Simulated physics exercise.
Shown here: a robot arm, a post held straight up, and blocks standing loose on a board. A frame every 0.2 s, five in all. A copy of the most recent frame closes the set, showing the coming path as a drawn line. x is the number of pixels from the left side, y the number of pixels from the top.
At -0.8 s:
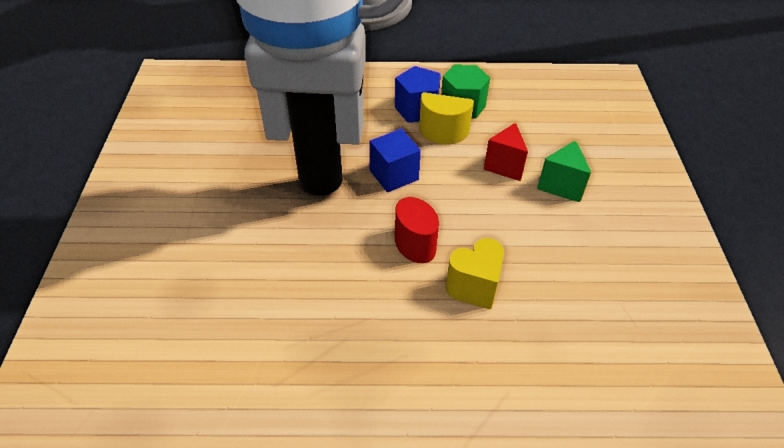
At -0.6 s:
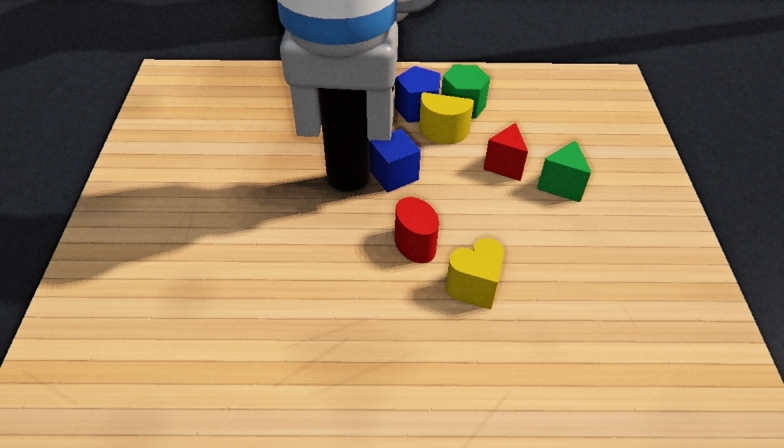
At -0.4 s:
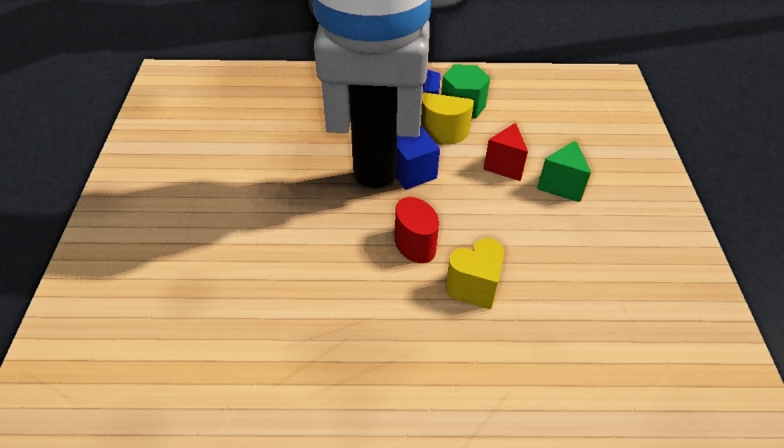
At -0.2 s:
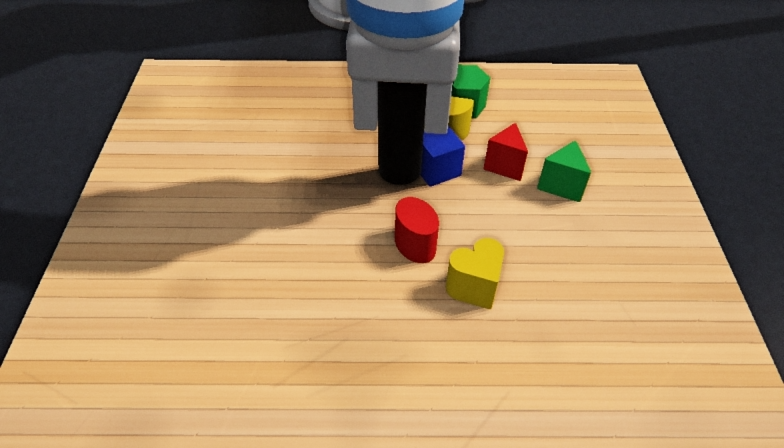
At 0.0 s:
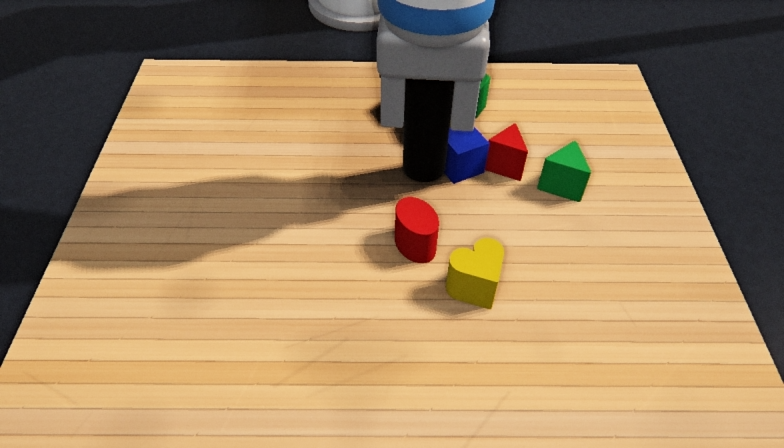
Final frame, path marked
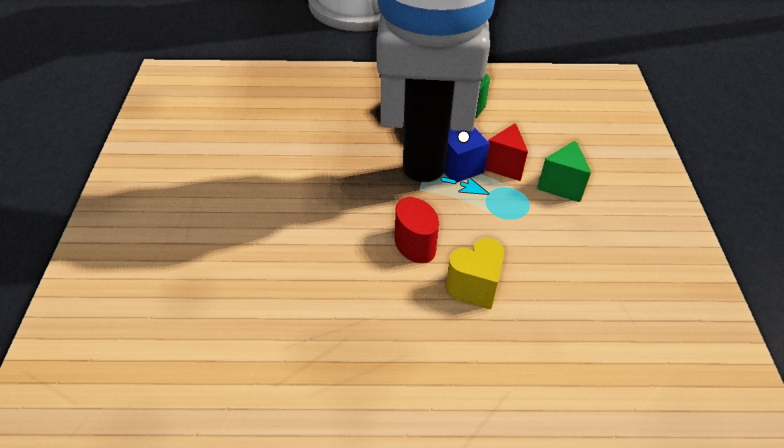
A robot arm moved a black upright post rightward across a wooden board until it met a blue block, then pushed the block along to the red triangular one while the other blocks stayed put.
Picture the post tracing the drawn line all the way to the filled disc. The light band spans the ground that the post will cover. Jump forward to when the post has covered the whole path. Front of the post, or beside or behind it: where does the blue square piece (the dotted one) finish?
I believe the blue square piece loses its place ahead of the post and slips off.
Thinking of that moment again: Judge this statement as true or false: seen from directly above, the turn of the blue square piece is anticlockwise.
True
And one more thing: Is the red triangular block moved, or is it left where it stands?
Answer: Moved.
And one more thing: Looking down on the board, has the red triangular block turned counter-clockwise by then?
No, that is not what happens.
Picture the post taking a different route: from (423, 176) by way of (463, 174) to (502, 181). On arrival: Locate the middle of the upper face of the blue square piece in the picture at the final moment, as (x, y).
About (544, 140).
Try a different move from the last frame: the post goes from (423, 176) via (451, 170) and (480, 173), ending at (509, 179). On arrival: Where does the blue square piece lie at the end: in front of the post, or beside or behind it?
It keeps leading.
Path on the board, from (423, 176) through (452, 181) and (481, 190) to (508, 203); the dot is on the blue square piece.
The first path, step by step. Halfway along, post at (469, 178); blue square piece at (501, 137), turned 25° anticlockwise; red triangular block at (541, 133), turned 20° clockwise.
At the end, post at (509, 195); blue square piece at (505, 137), turned 30° anticlockwise; red triangular block at (543, 131), turned 25° clockwise; green triangular block in place.
